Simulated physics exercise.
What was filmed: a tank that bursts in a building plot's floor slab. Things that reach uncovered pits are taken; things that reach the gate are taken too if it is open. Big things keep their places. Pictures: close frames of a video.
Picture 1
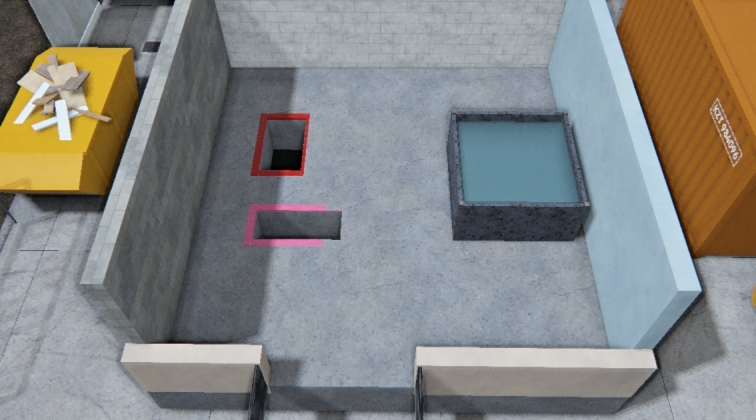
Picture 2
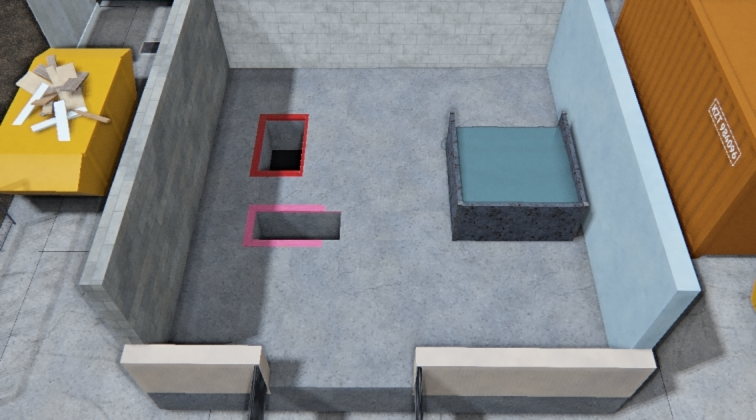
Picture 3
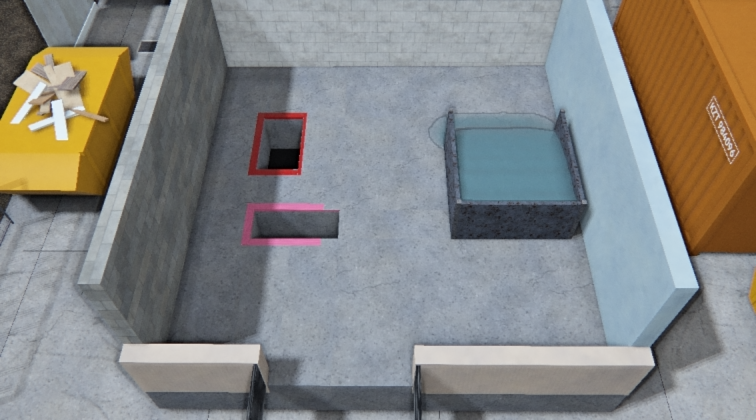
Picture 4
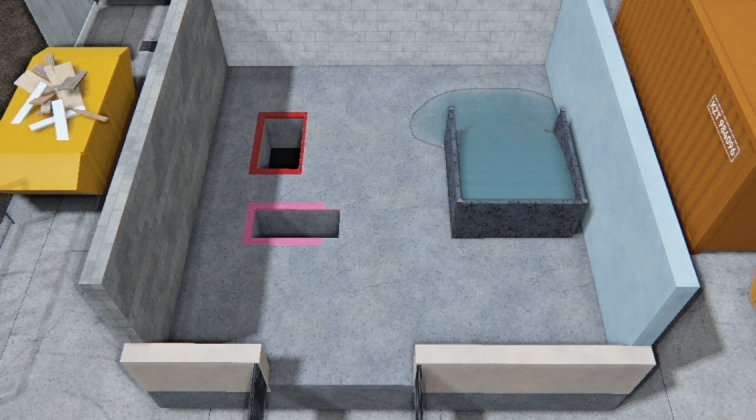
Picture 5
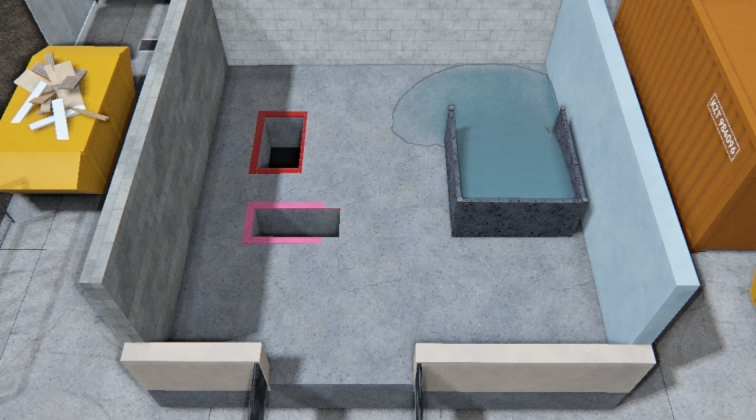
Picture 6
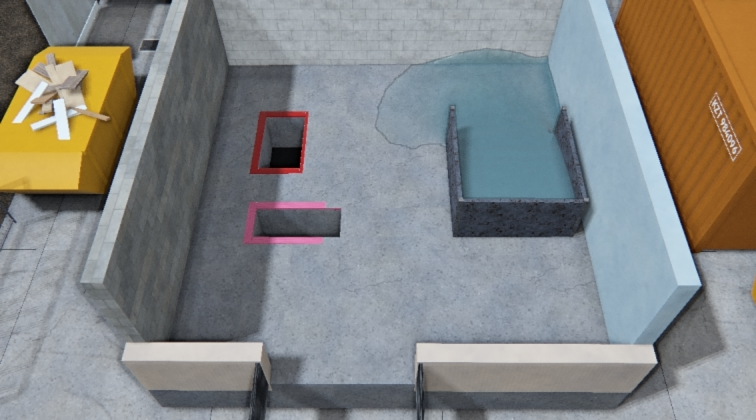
On a walled concrete floor, a tank's far side opens and water pours out, spreading backward and left across the slab.
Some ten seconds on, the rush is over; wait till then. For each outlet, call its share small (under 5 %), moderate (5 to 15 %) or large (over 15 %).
The gate - small, the red pit - large, the pink pit - moderate.
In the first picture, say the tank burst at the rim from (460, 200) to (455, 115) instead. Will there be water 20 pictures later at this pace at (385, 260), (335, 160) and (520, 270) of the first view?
Spot by spot: Soaked through, then soaked through, then unaffected.
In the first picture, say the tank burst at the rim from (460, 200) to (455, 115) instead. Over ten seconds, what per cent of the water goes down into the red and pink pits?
Red about 40 %, pink about 30 %.
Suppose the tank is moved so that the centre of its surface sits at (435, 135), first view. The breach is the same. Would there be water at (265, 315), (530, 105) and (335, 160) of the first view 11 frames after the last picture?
Unflooded - soaked - unflooded.
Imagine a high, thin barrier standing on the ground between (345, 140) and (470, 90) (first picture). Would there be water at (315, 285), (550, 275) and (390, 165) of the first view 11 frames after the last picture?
In that order: Clear, dry, covered.
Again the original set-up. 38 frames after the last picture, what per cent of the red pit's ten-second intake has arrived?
About 60 per cent.
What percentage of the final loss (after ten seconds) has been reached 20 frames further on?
Near 15 in a hundred.
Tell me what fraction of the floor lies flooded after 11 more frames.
I'd put it at roughly 30 per cent.
A moment on, water covers 25 % of the floor; the gate 0 %, the red pit 0 %, the pink pit 0 %.
Next, water covers 30 % of the floor; the gate 0 %, the red pit 0 %, the pink pit 0 %.
Then, water covers 50 % of the floor; the gate 0 %, the red pit 7 %, the pink pit 0 %.
Later, water covers 70 % of the floor; the gate 0 %, the red pit 23 %, the pink pit 5 %.
In the end, water covers 75 % of the floor; the gate 3 %, the red pit 37 %, the pink pit 9 %.
